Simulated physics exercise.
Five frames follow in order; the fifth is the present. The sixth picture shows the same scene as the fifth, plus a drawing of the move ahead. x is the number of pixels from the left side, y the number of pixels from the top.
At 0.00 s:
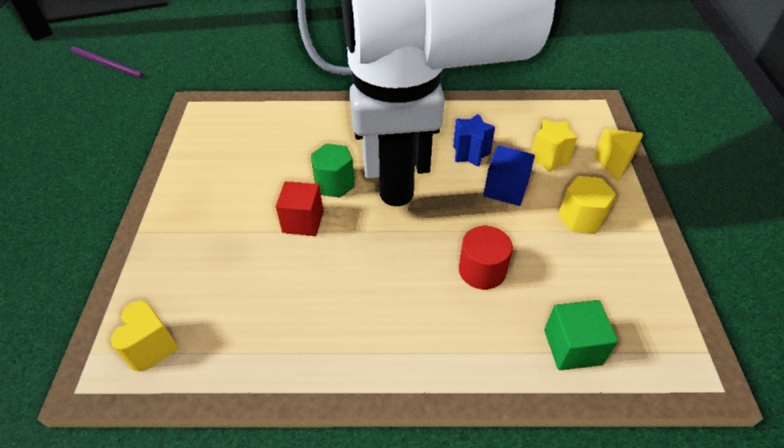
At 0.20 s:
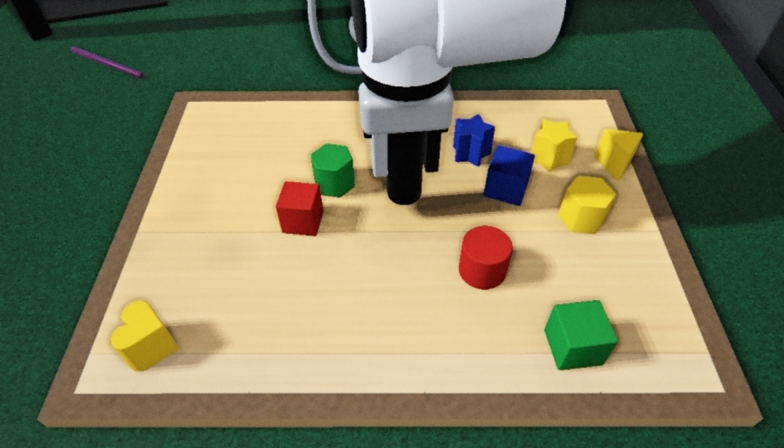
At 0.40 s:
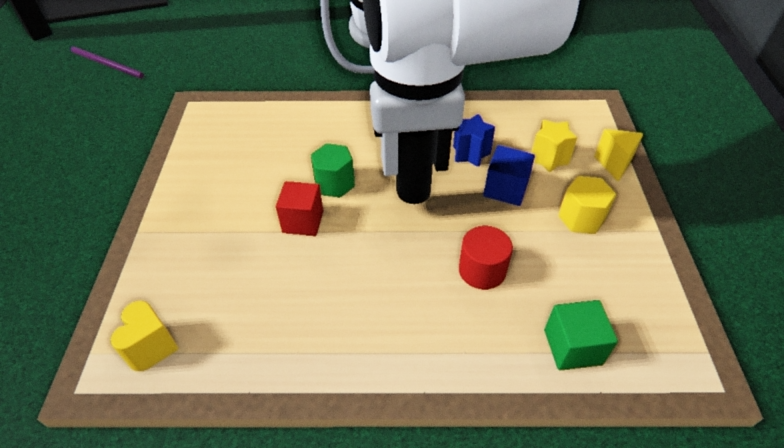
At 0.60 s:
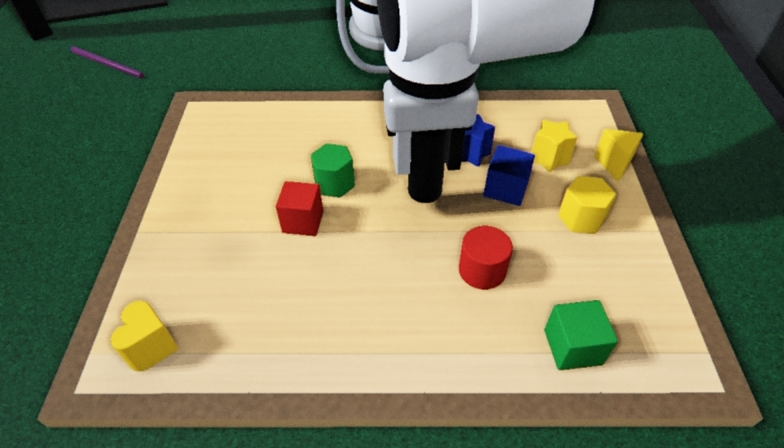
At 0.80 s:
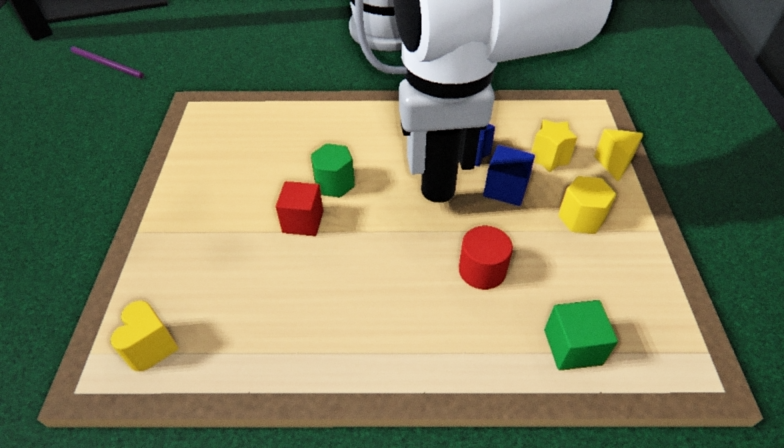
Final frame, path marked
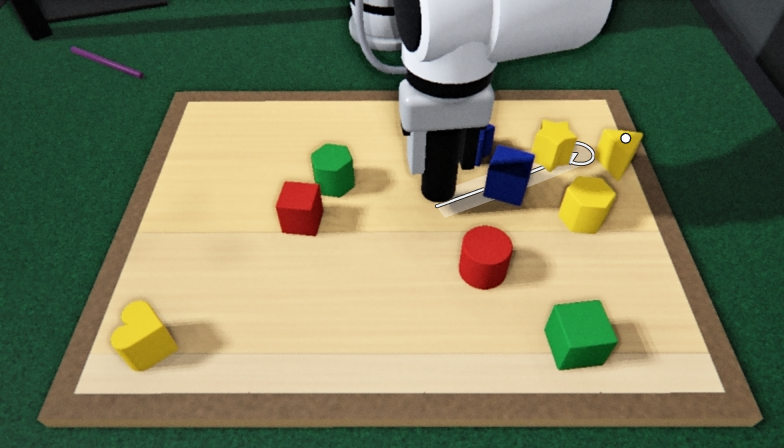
A robot arm moves slightly right above a board of coloured blocks, which stay still.
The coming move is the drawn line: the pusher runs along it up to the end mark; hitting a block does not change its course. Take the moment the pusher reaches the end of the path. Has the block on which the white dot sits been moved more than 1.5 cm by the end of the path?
Answer: No.
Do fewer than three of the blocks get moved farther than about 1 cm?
The answer is yes.
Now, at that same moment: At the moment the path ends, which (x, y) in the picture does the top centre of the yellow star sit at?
I'd expect the centre of its top face to be at (586, 107).
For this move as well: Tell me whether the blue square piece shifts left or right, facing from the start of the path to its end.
It will end up to the right.
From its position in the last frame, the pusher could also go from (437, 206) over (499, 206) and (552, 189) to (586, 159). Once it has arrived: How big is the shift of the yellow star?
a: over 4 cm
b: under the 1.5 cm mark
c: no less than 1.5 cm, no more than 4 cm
The answer is c.
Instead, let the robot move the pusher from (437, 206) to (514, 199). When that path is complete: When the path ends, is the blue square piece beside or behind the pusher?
No, that is not what happens.
The line goes in a line from (437, 206) to (578, 153); the dot is on the yellow triangle.
The first path, step by step. One third of the way, pusher at (490, 174); blue square piece at (534, 155).
Two thirds of the way, pusher at (538, 156); blue square piece at (578, 154); yellow star at (565, 126), turned 35° anticlockwise.
At the end, pusher at (583, 139); blue square piece at (593, 155), turned 40° clockwise; yellow star at (586, 107), turned 105° anticlockwise; yellow triangle unmoved.
